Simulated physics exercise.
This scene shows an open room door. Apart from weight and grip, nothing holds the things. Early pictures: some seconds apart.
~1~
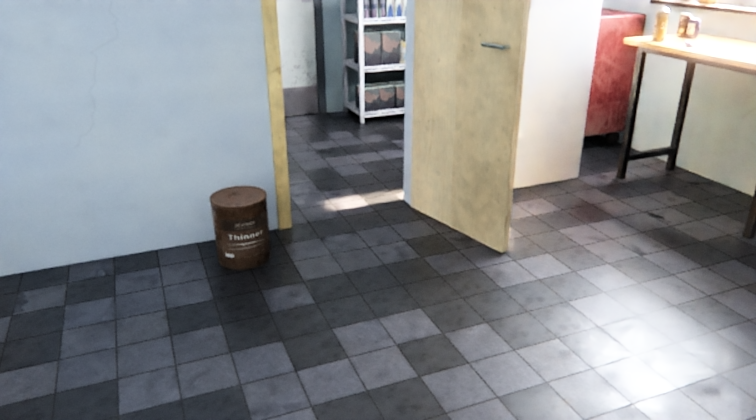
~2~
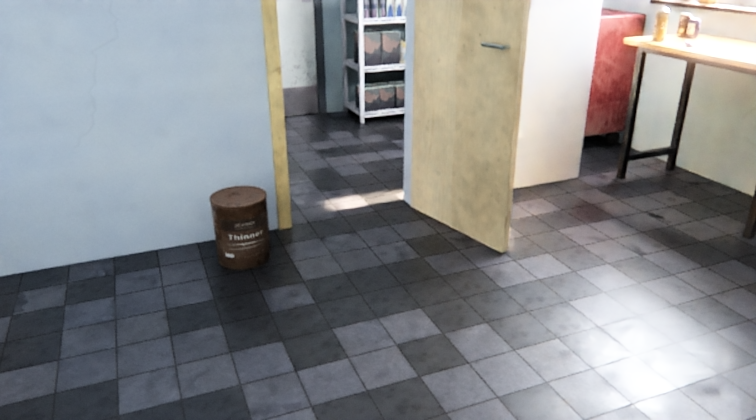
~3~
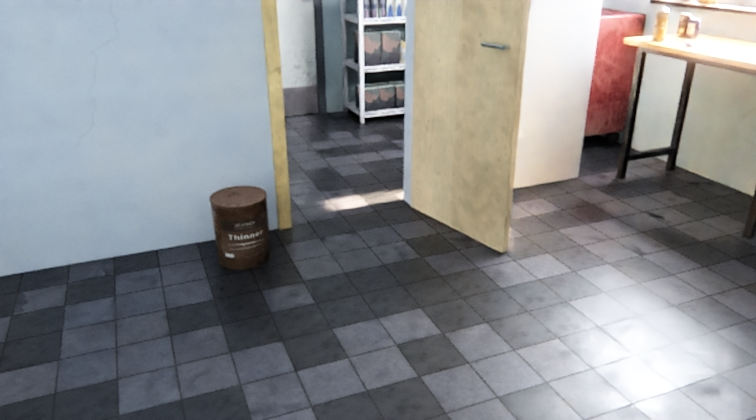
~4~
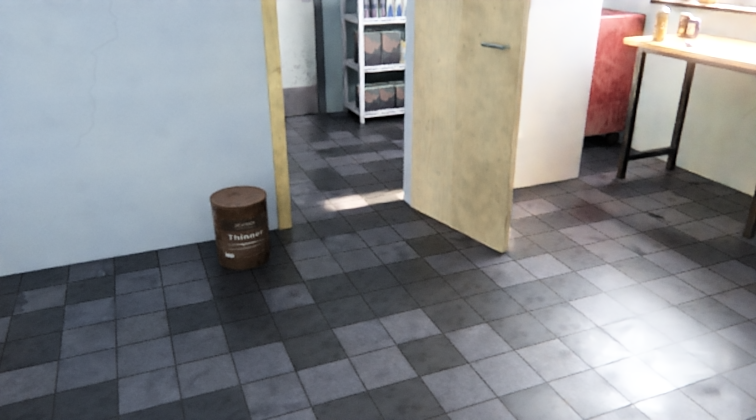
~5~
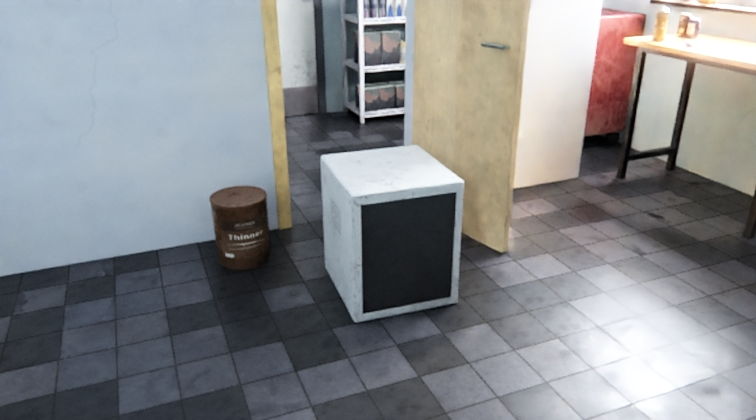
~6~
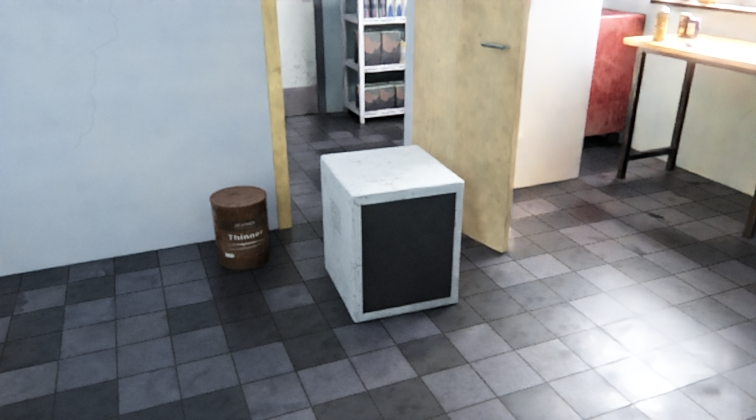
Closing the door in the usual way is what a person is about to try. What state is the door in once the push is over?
When it is over, the door is partly open.
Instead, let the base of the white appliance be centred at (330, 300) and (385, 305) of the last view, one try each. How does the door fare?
It ends up closed first and ends up closed second.
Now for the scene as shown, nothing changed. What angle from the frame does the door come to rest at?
Close to 70 degrees, I'd say.
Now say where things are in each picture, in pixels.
In the first picture, door wide open and still; brown pail (242, 227).
In the second picture, door wide open and still; brown pail (242, 227).
In the third picture, door wide open and still; brown pail (242, 227).
In the fourth picture, door wide open and still; brown pail (242, 227).
In the fifth picture, door wide open and still; brown pail (242, 227).
In the sixth picture, door wide open and still; white appliance (388, 229); brown pail (242, 227).
Then, 0.50 s past the last view, door 94° open.
Then, 0.90 s past the last view, door 78° open.
Finally, door 71° open; both still in place. Final places as the last picture's camera would see them, white appliance near (387, 229).
